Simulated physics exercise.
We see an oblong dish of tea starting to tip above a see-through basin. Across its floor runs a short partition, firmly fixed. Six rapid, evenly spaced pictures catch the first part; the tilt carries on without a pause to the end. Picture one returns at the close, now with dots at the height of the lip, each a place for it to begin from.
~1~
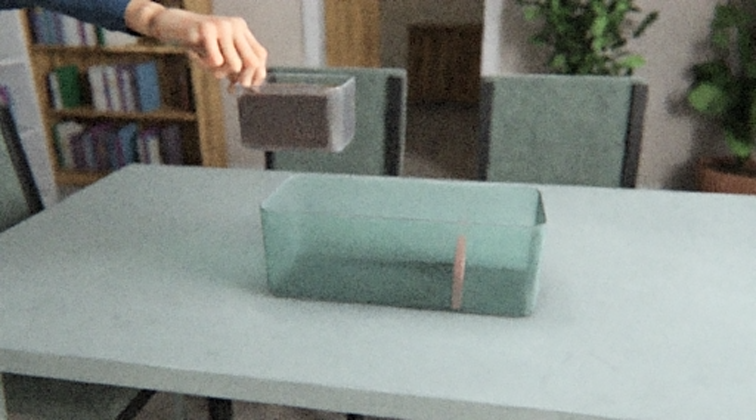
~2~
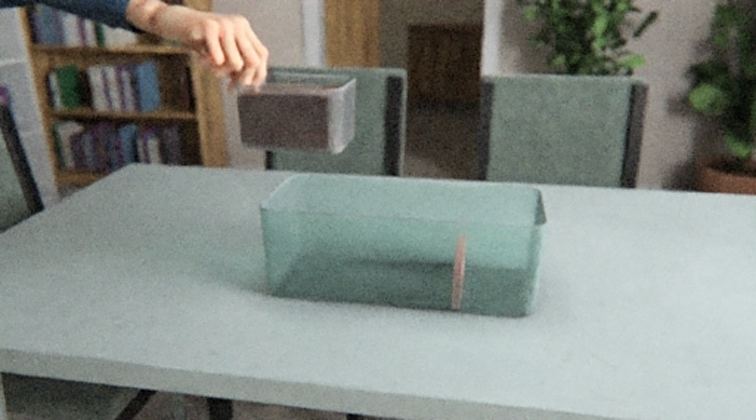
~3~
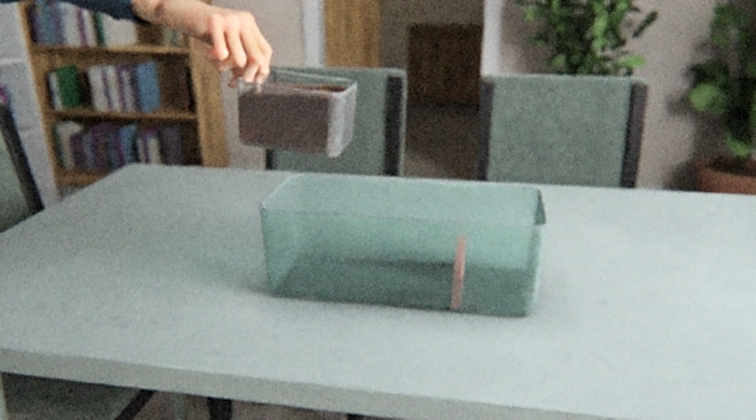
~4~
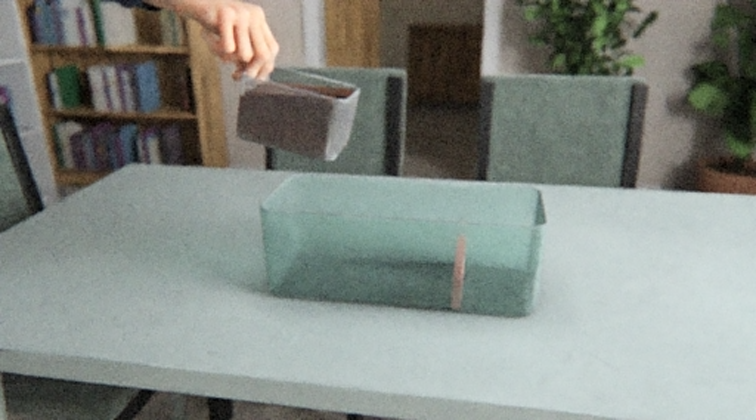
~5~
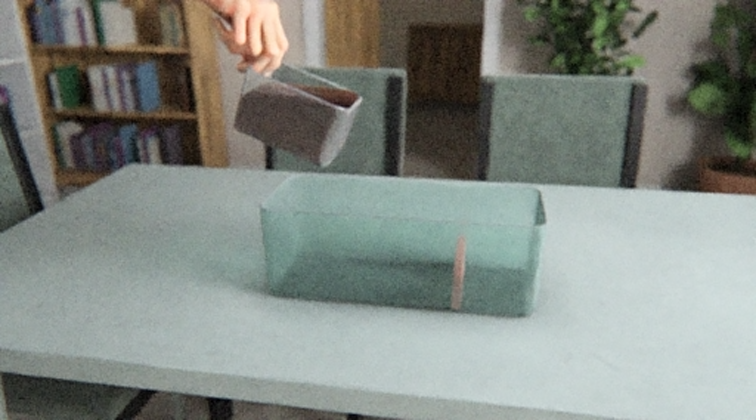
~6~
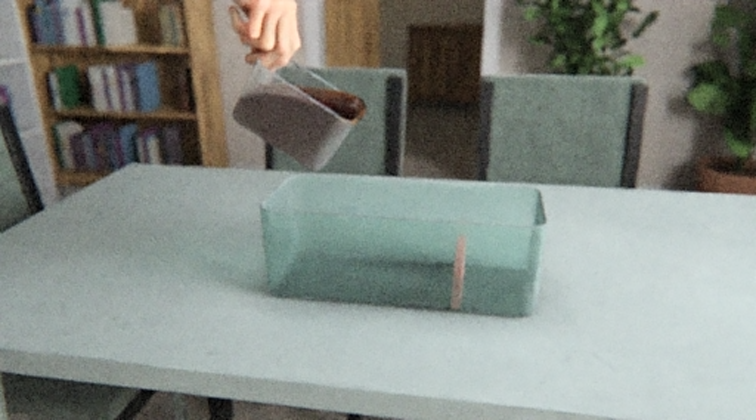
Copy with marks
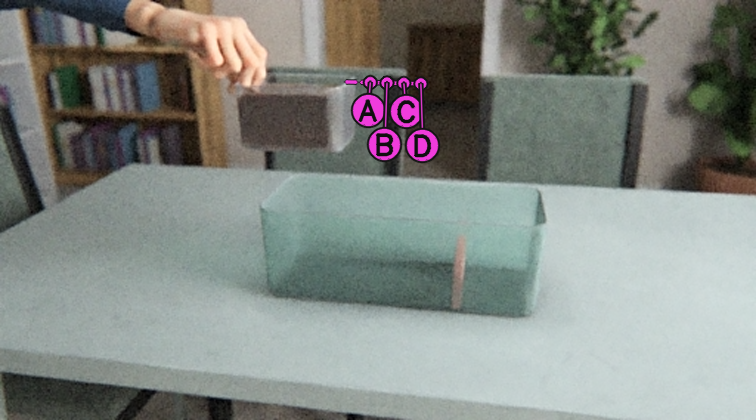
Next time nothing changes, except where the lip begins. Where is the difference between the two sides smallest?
Choose D.
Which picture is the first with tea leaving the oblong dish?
In picture 5.
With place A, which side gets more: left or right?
The left side.
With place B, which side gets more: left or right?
More ends on the left.
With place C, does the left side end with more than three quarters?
No.
In magenta, A at (370, 82); B at (387, 82); C at (403, 83); D at (420, 83).
With A, about 88 % ends left of the wall and 11 % right of it.
With B, about 86 % ends left of the wall and 10 % right of it; 5 % is lost outside.
With C, about 68 % ends left of the wall and 29 % right of it; 3 % is lost outside.
With D, about 50 % ends left of the wall and 48 % right of it.
